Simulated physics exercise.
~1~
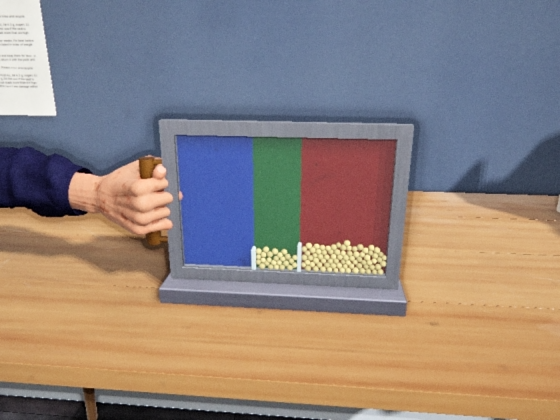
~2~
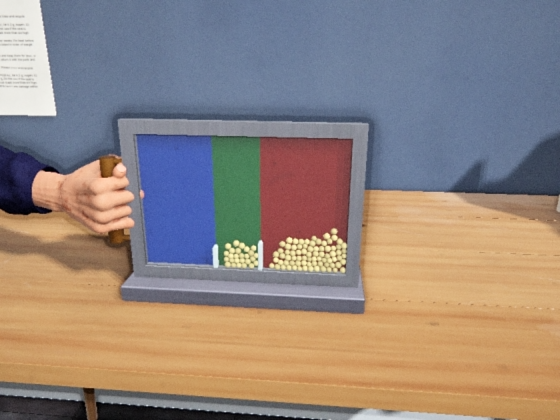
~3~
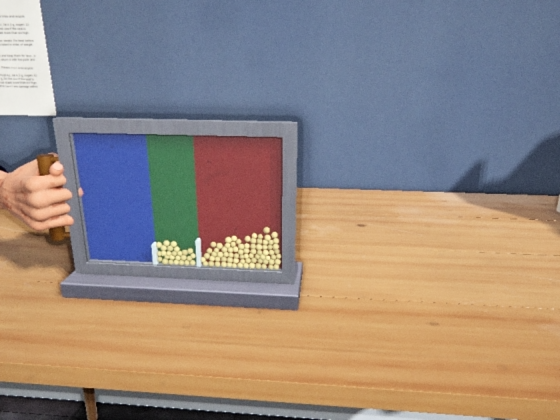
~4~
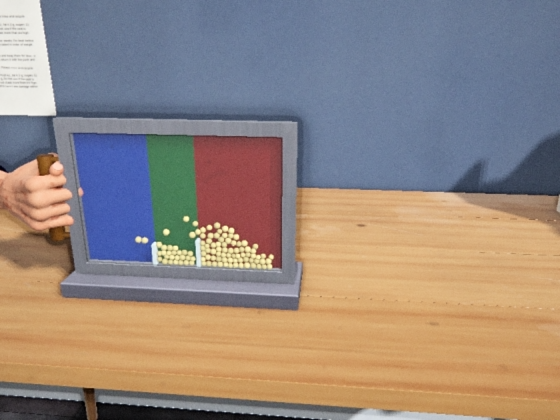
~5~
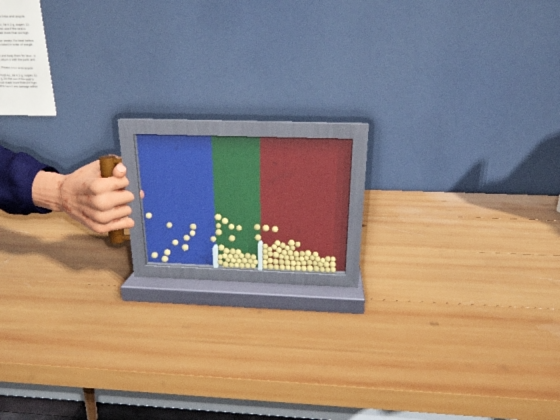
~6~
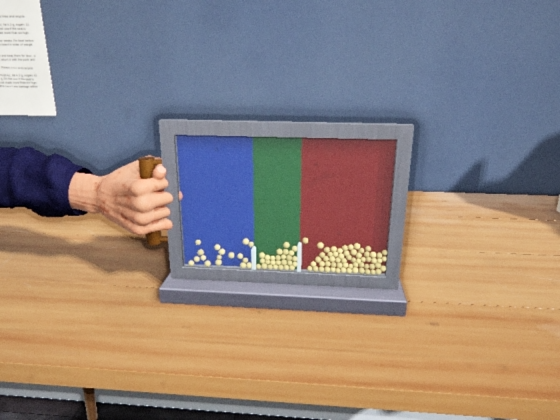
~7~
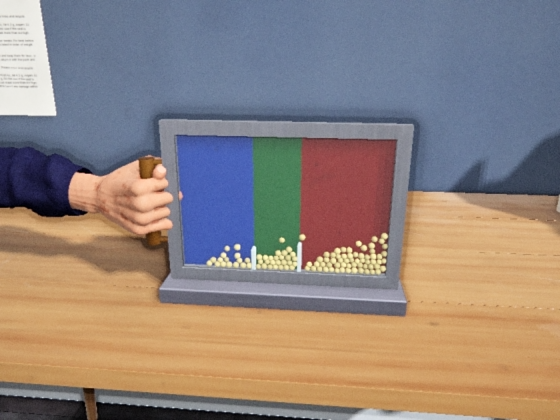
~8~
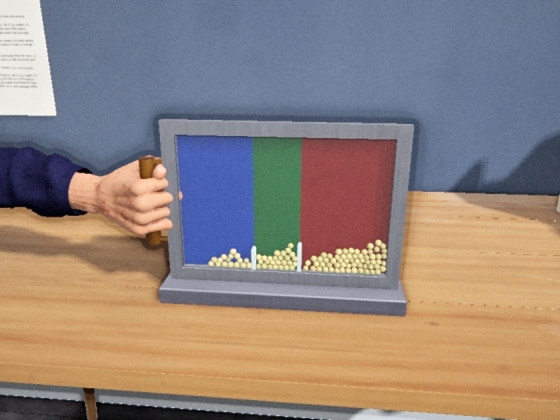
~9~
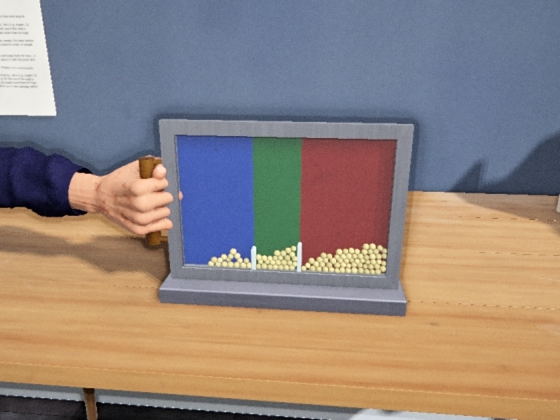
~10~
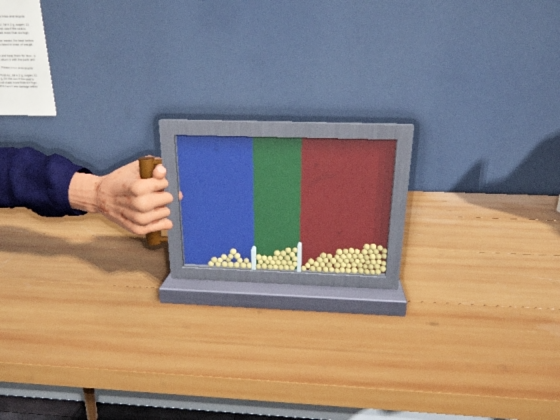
On a wooden tabletop, a hand slides a beaded display box left and back, spilling some beads into the empty blue section.
